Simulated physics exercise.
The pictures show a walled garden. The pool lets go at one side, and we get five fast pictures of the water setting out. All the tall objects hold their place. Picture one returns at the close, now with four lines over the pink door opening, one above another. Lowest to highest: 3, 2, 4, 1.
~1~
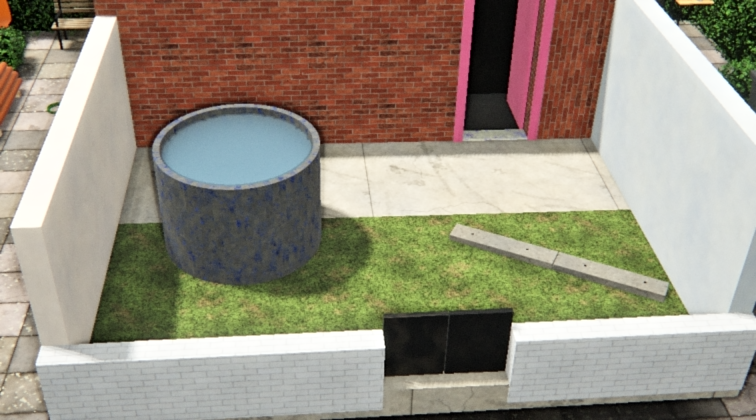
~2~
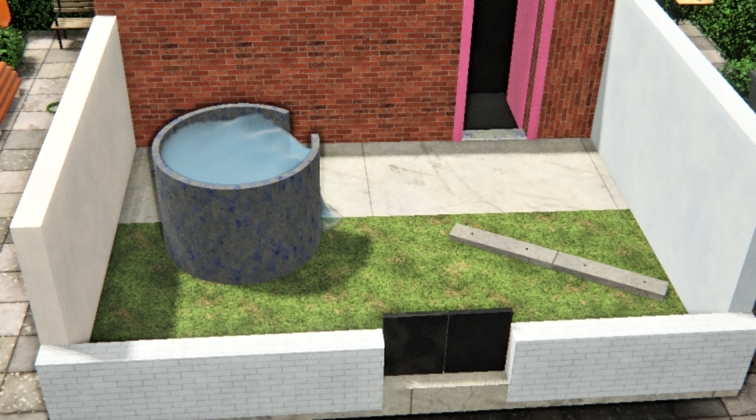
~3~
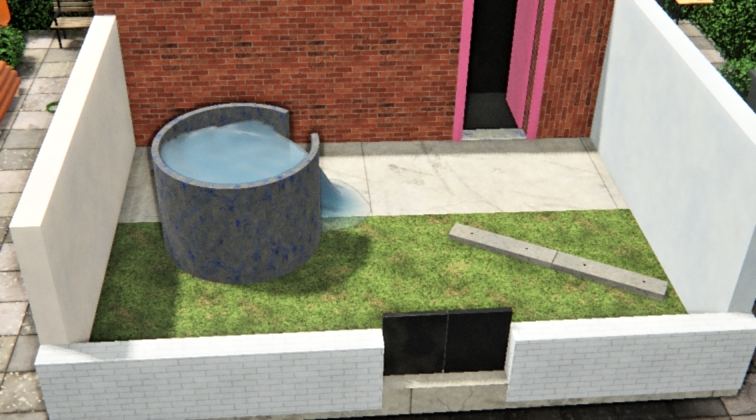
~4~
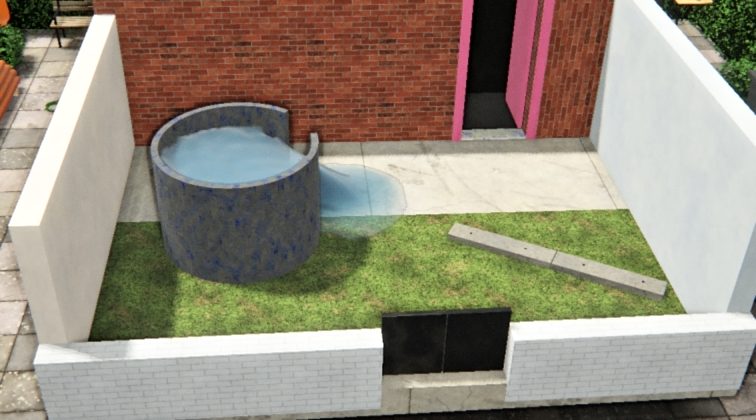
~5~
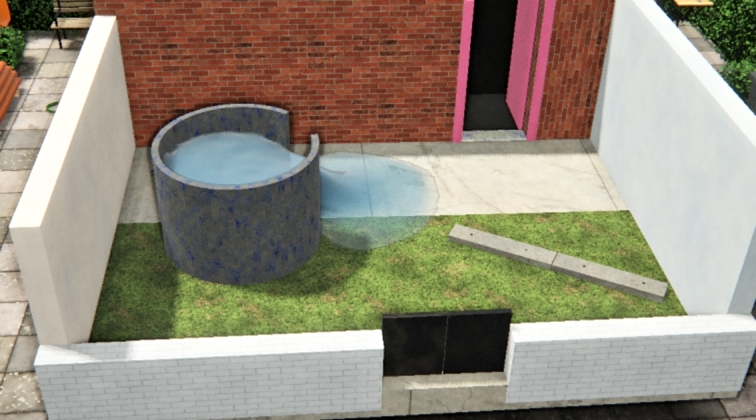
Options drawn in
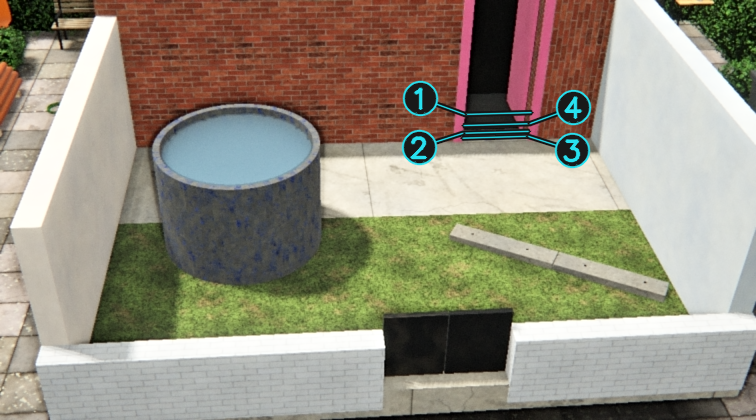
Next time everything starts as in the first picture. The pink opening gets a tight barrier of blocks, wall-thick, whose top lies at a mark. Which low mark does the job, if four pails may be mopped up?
That is line 4.
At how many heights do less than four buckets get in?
Two.
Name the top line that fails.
2 it is.
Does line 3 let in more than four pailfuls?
Yes, it does.
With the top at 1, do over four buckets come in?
No, not at all.
On the marked copy, 1 at (498, 113); 2 at (496, 132); 3 at (495, 137); 4 at (496, 124); from the bottom up 3, 2, 4, 1.
If 1 is chosen, nothing gets over.
If 2 is chosen, about 8 bucketfuls get in.
If 3 is chosen, dozens of bucketfuls pour in.
If 4 is chosen, a splash gets over, under a bucket.
